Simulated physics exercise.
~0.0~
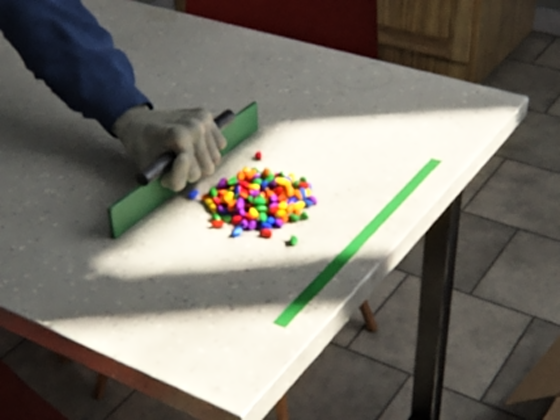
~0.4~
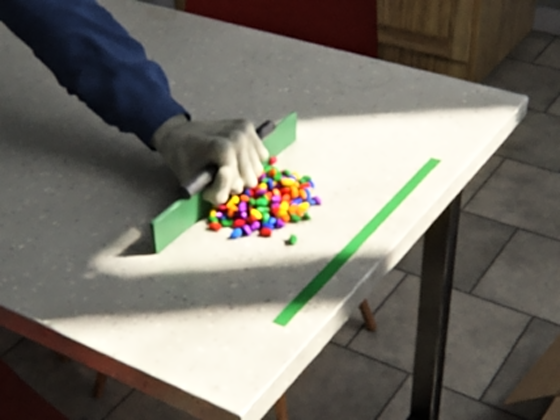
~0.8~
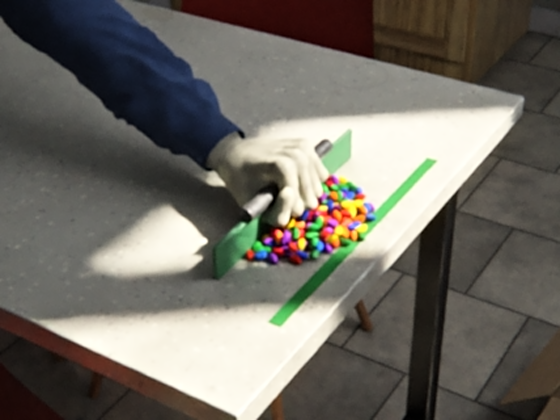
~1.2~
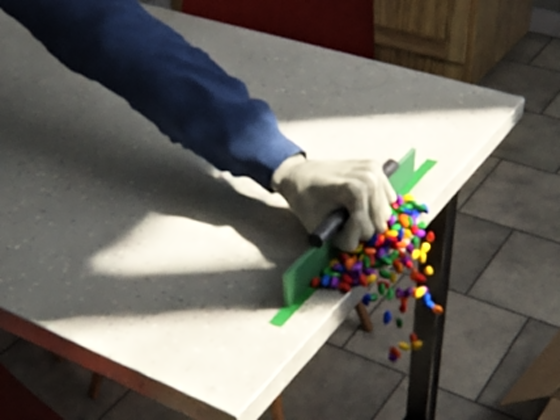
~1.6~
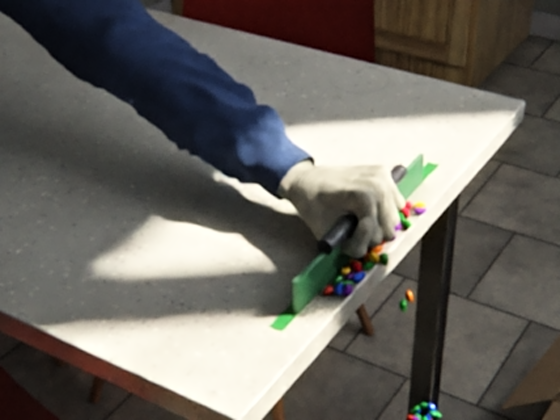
We see a gloved hand push a pile of colourful small pieces rightward across a pale table with a green scraper, stopping at the green tape near the edge, as most of the pieces spill over and fall towards the tiled floor, leaving some beside the blade.
